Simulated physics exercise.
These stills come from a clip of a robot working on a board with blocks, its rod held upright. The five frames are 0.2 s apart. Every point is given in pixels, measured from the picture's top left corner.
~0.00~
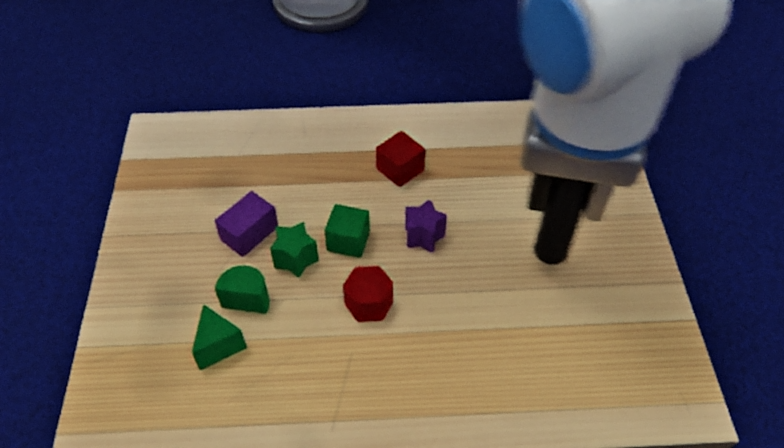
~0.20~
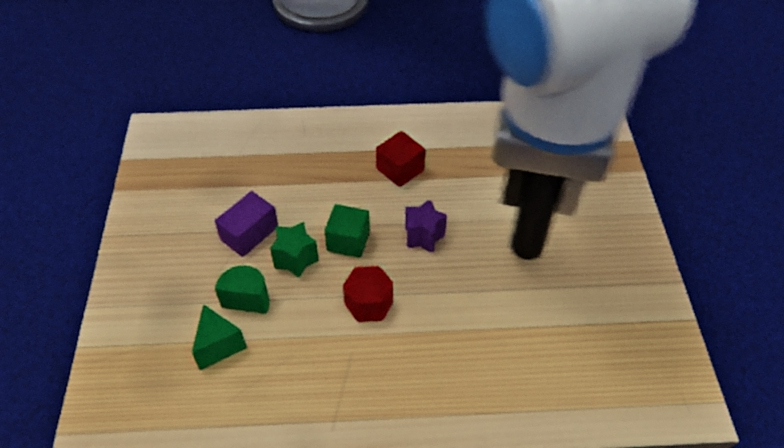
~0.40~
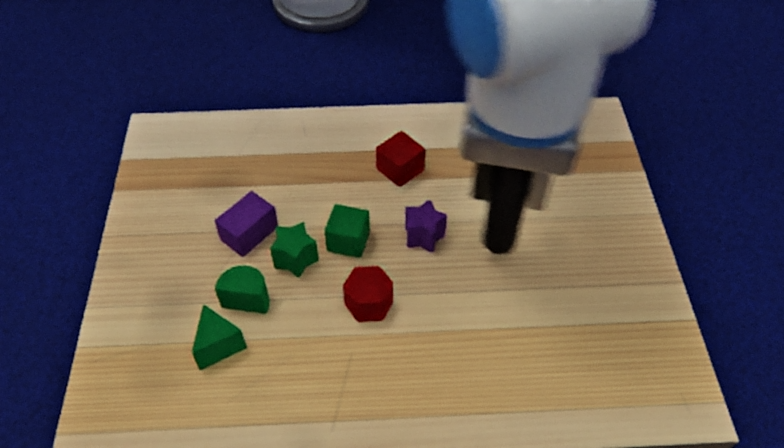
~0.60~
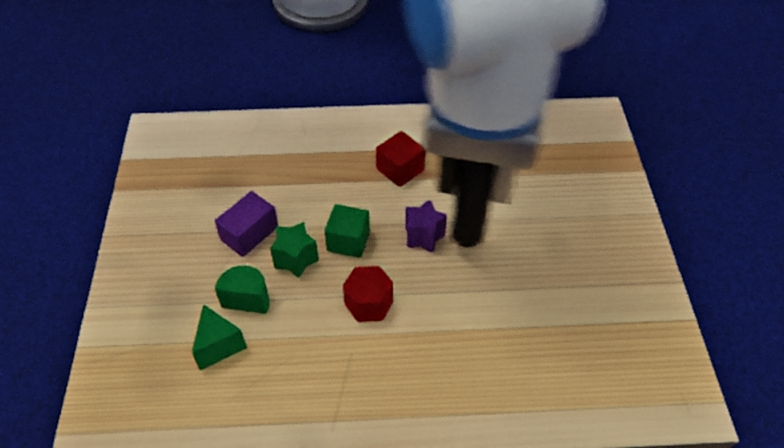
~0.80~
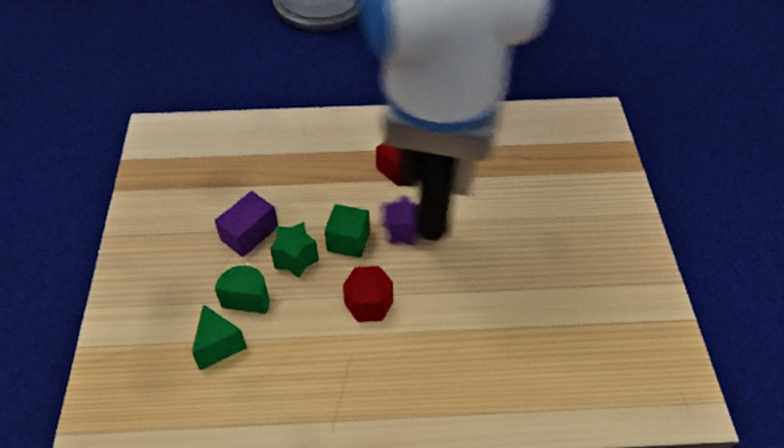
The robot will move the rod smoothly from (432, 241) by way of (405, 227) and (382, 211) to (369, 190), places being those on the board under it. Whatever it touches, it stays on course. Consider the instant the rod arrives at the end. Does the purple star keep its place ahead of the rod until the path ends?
No - that is not the case.
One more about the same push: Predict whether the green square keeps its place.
It does get moved.
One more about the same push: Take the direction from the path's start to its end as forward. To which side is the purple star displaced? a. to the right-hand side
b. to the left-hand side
The answer is b.
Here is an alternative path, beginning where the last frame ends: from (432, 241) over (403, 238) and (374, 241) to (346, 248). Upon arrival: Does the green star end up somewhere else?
Yes, that is how it ends up.
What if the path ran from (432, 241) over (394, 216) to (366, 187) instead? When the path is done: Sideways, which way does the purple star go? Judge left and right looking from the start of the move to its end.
Heads left.
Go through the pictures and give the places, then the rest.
Lower end of the rod at (551, 251), tops of blocks, green square at (347, 220), red square at (401, 148), purple star at (425, 216), in the first picture.
Rod at (527, 246), blocks as before, in the second picture.
Rod at (499, 241), blocks as before, in the third picture.
Rod at (468, 234), blocks as before, in the fourth picture.
Rod at (433, 228), green square at (347, 220), red square partly hidden, purple star at (403, 210), in the fifth picture.
The first path, step by step. Halfway along, rod at (392, 206); green square at (334, 217), turned 40° anticlockwise; purple star at (362, 190).
At the end, rod at (369, 176); green square at (333, 217), turned 45° anticlockwise; red square not moved; purple star at (337, 173), turned 35° anticlockwise.
